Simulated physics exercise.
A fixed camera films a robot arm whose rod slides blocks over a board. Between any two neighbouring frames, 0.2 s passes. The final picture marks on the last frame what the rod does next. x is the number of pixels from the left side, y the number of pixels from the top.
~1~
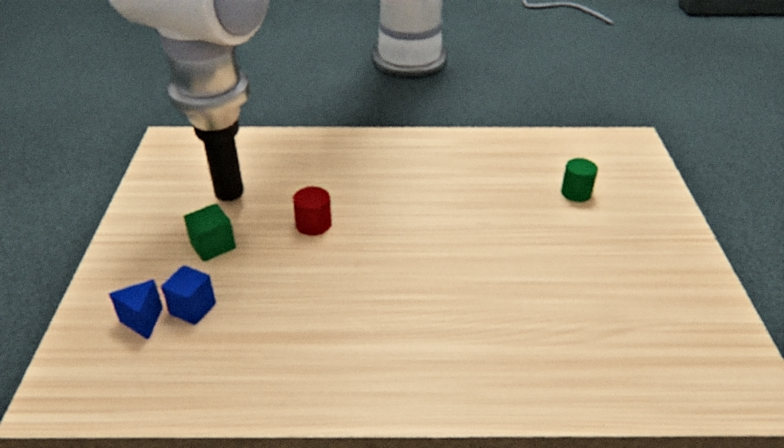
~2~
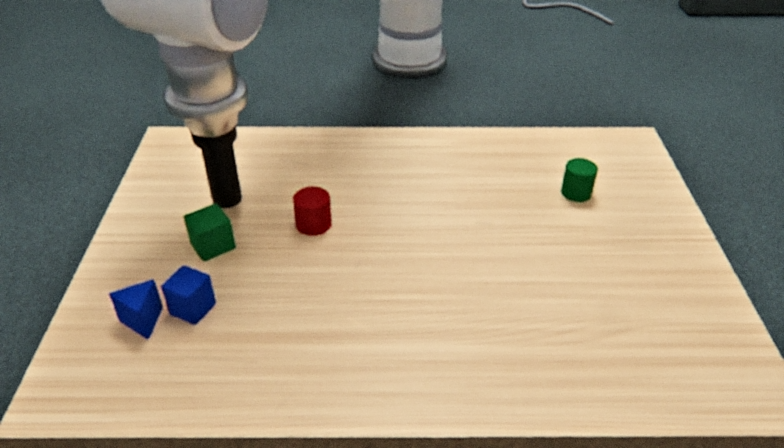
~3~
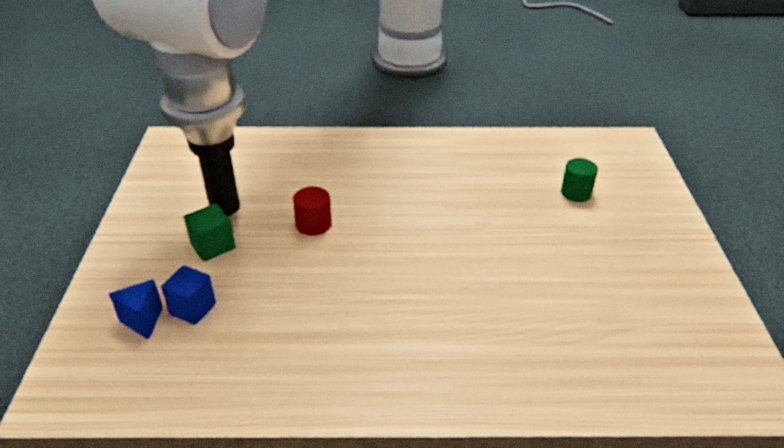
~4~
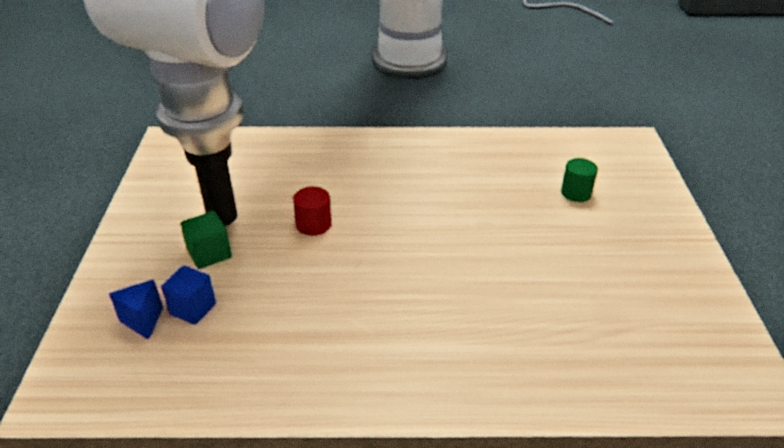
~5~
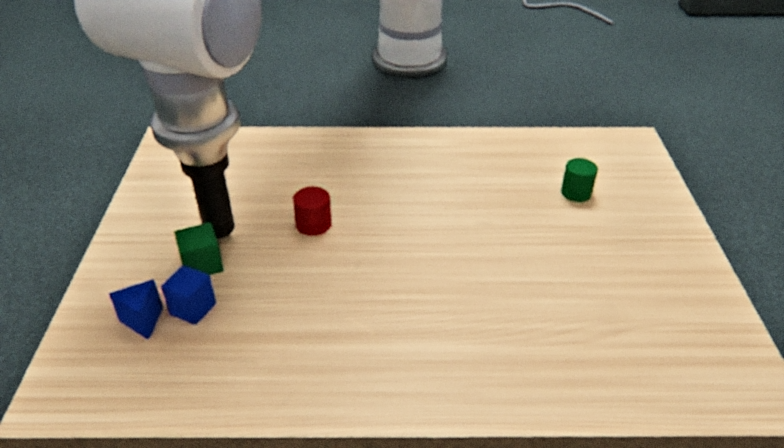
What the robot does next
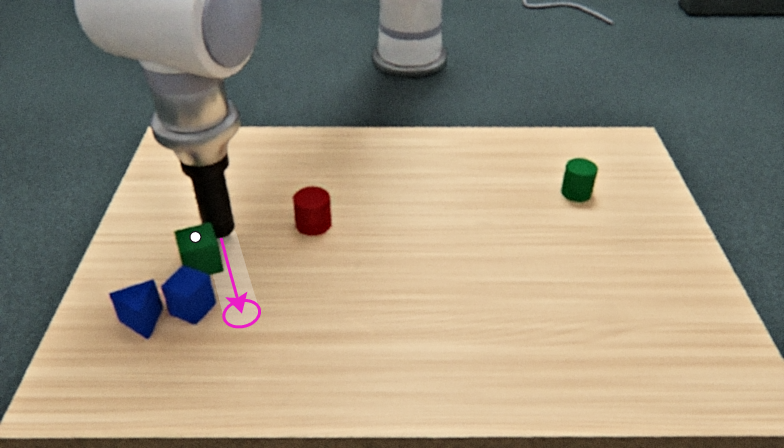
A robot arm lowered its black rod toward a green cube on a wooden table and nudged it slightly toward two blue blocks, while the red and green cylinders stayed still.
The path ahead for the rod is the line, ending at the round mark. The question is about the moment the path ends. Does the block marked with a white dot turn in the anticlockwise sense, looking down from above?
No.
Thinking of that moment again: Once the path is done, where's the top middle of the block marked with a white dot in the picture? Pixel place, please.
I think it will end close to (187, 257).
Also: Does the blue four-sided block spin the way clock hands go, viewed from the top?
No
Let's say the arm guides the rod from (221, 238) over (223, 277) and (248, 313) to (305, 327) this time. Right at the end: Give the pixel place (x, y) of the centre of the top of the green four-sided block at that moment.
Answer: (179, 261).
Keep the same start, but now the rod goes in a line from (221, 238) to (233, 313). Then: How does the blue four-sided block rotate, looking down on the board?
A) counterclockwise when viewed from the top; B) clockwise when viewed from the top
My pick is A.
The line goes in a line from (221, 238) to (242, 313); the dot is on the green four-sided block.
On the path given first. One third of the way, rod (225, 252); green four-sided block (188, 252), turned 50° clockwise.
Two thirds of the way, rod (232, 277); blue four-sided block (177, 287), turned 30° anticlockwise; green four-sided block (187, 257), turned 85° clockwise.
At the end, rod (240, 304); blue triangular piece unmoved; blue four-sided block (177, 287), turned 30° anticlockwise; green four-sided block (187, 257), turned 85° clockwise.
